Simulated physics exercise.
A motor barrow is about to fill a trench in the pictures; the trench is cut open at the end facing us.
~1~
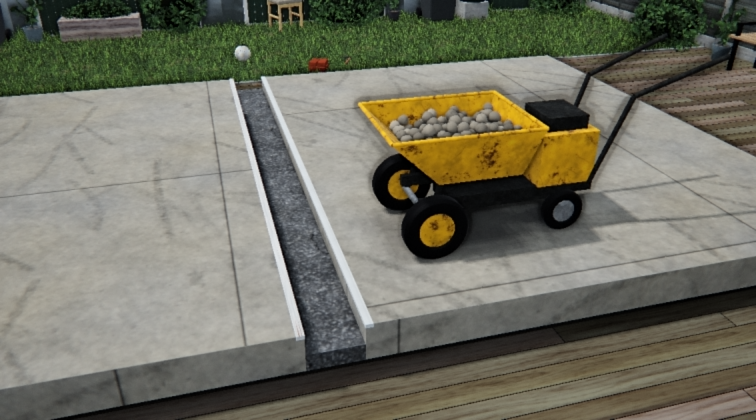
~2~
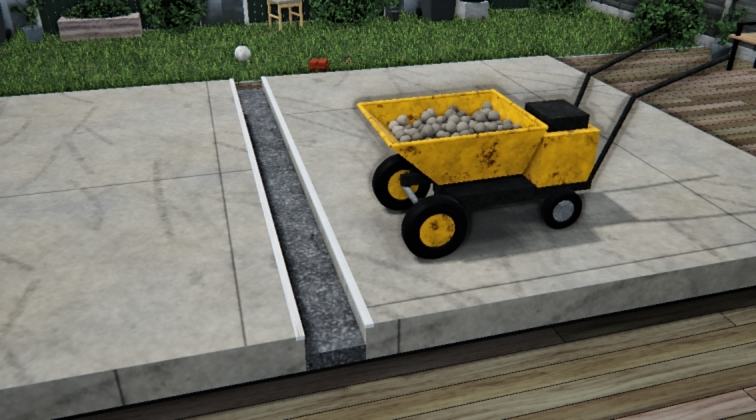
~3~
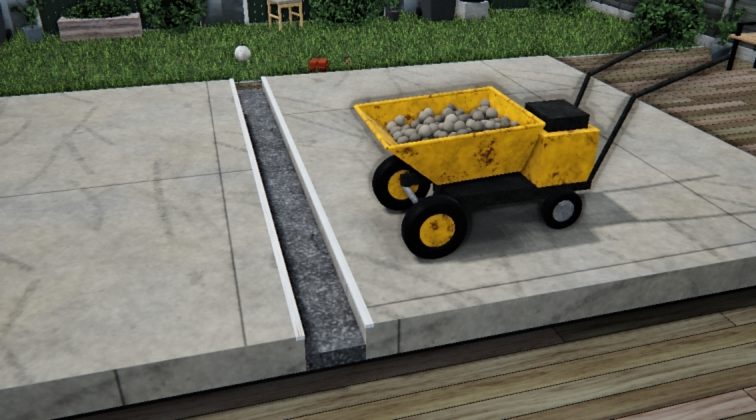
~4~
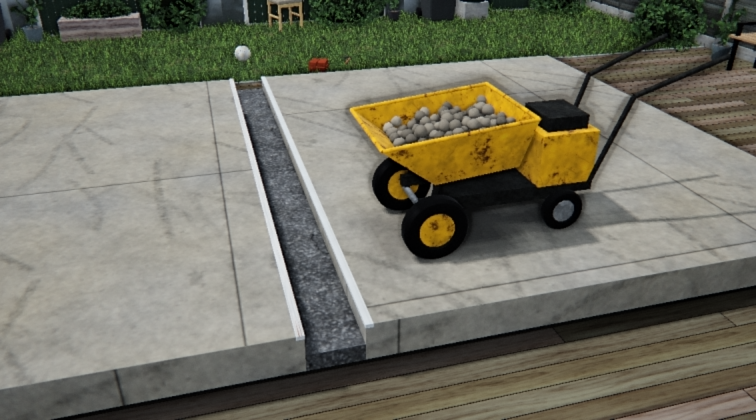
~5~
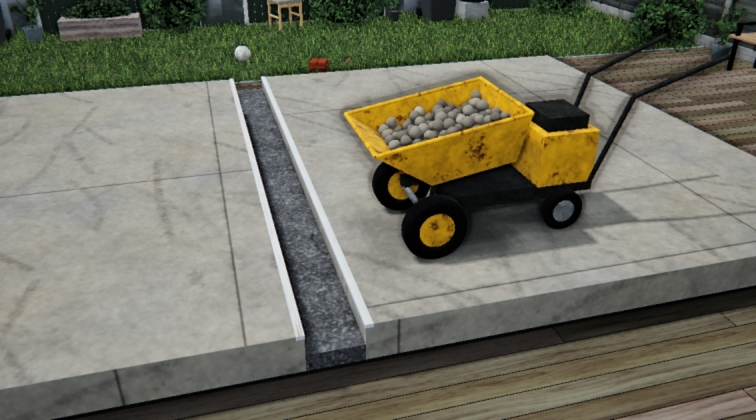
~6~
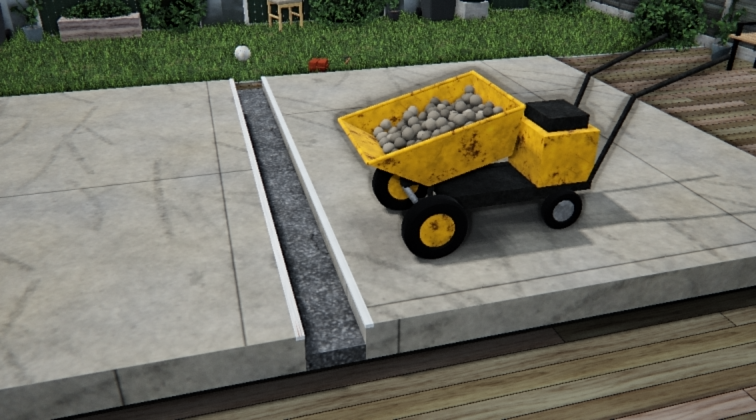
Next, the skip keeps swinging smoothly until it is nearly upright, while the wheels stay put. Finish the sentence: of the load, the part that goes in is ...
The majority.
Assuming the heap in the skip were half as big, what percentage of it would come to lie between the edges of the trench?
Around 90 %.
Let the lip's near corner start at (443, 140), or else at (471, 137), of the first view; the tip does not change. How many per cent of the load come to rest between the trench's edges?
First try: 60 per cent; second try: 30 per cent.
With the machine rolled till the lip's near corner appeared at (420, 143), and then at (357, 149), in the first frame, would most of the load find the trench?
One after the other: The greater share and the lesser share.
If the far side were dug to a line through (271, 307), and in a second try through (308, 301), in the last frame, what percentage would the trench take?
Well, it'd be something like 80 per cent the first time and 40 per cent the second.
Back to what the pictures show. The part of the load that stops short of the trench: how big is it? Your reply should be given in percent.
Share: Near 0 %.
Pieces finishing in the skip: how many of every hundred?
I'd put it at about 15 per cent.
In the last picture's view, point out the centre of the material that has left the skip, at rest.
Around (297, 251).
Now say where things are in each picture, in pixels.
The first picture shows lip of the skip (393, 146), level; top of the load (475, 127), river pebbles; first edge of the trench (356, 293); far edge (291, 303), the trench under half as wide as the skip, and shallow for its width.
The second picture shows lip of the skip (392, 146), level; top of the load (474, 127).
The third picture shows lip of the skip (388, 148), tipped barely; top of the load (472, 125).
The fourth picture shows lip of the skip (383, 152), tipped a little; top of the load (467, 123).
The fifth picture shows lip of the skip (376, 157), tipped a little; top of the load (474, 121).
The sixth picture shows lip of the skip (369, 164), tipped clearly; top of the load (468, 115); first edge of the trench (356, 293); far edge (291, 303).
Just after the last frame, skip tipped steeply; every one in the skip.
A moment on, skip tipped steeply; roughly half in the skip; roughly a third in or heaped over the trench; about a tenth beyond it; just a few falling.
Further on, skip tipped right over; roughly a quarter in the skip; roughly two thirds in or heaped over the trench; roughly a quarter beyond it.
When it is over, skip tipped right over; roughly a quarter in the skip; roughly two thirds in or heaped over the trench; roughly a quarter beyond it.
